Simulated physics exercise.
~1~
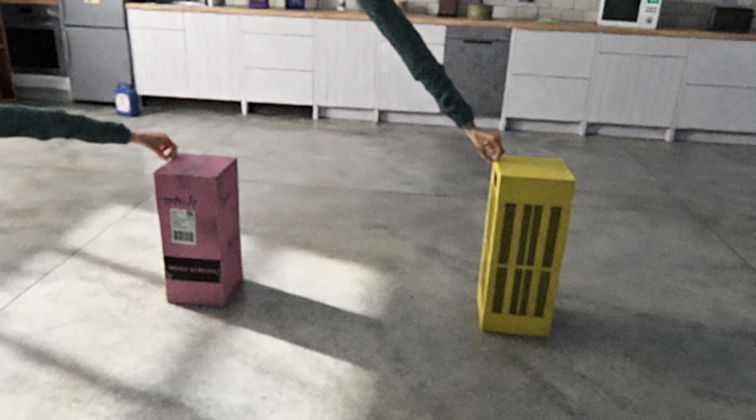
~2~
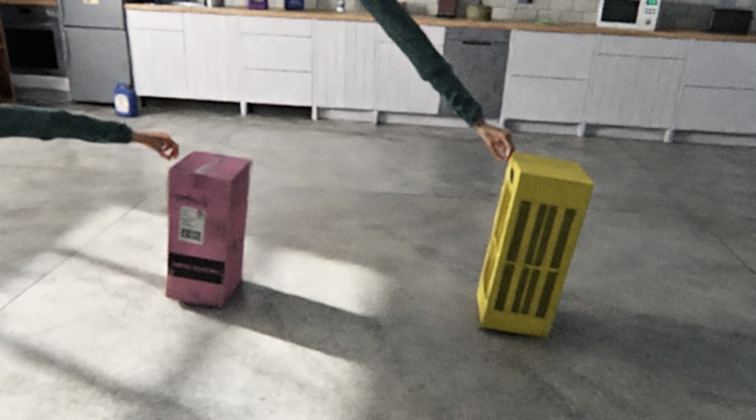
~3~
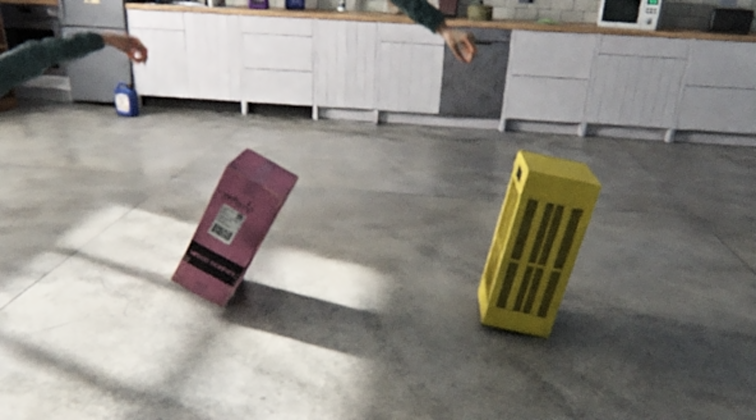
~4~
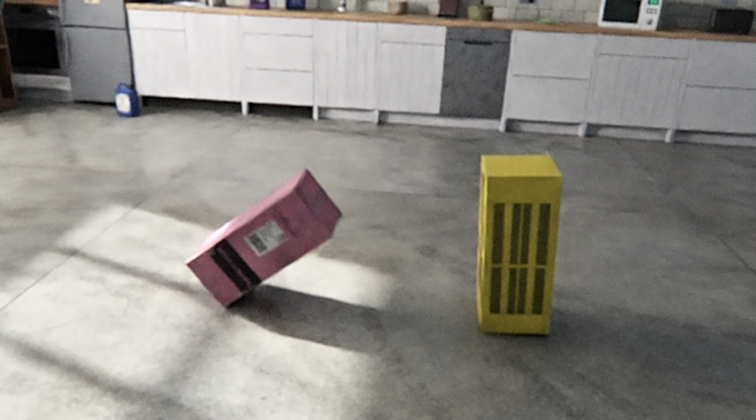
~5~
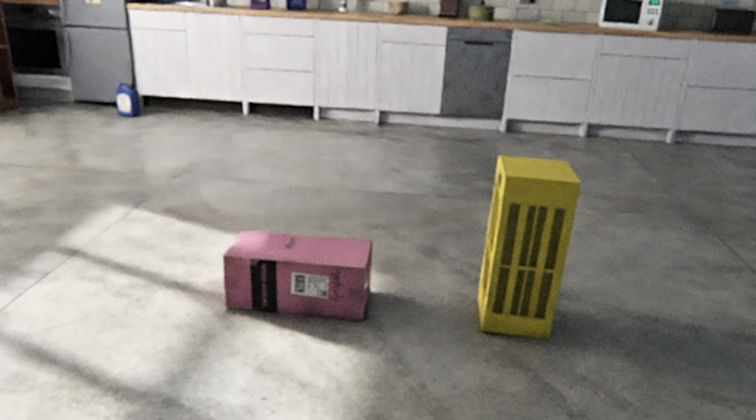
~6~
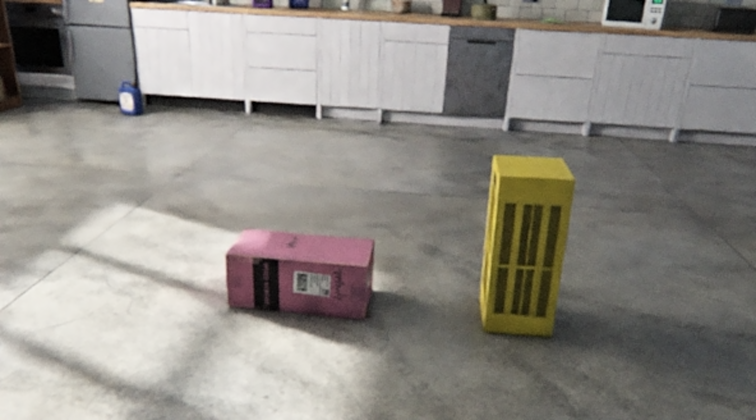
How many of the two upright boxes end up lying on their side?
One of them does. The pink parcel ends up lying on its side on the floor.
